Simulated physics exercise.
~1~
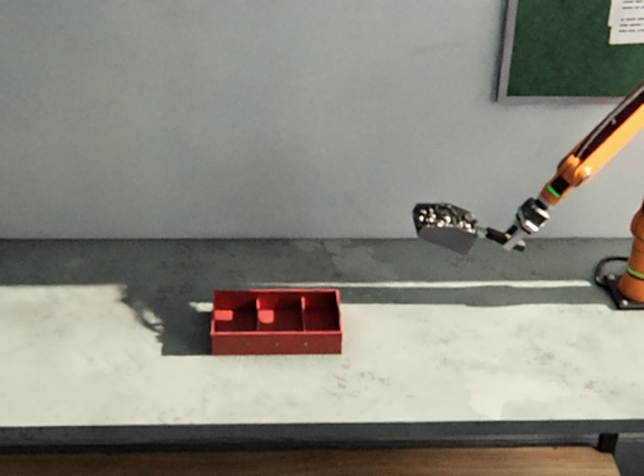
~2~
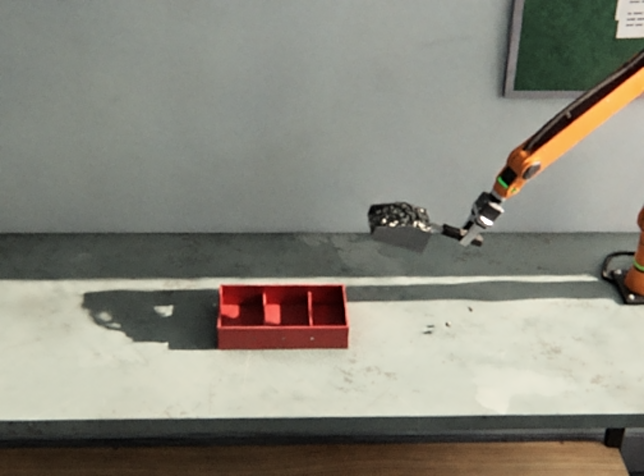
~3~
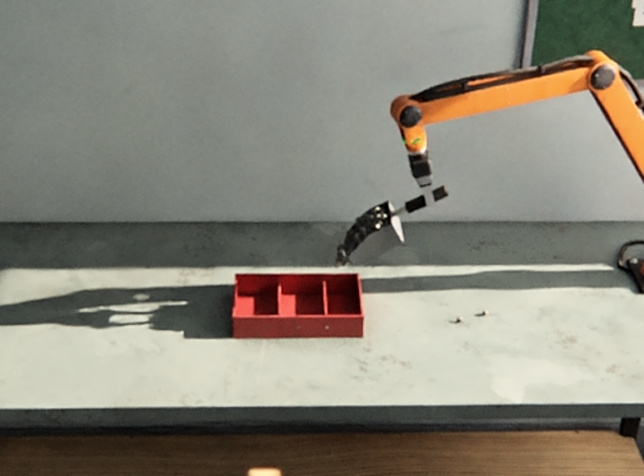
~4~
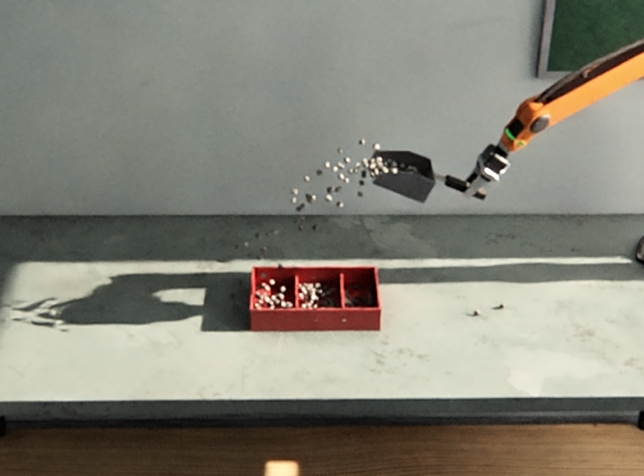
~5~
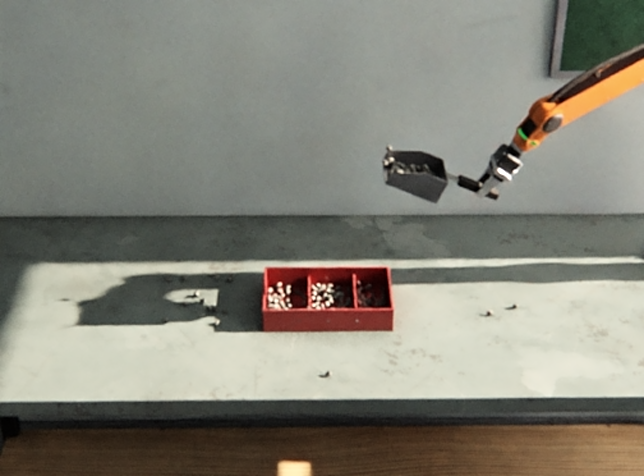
Orange robot arm tipping a scoop of small pebbles into a divided red box, then holding still with some left in the scoop.
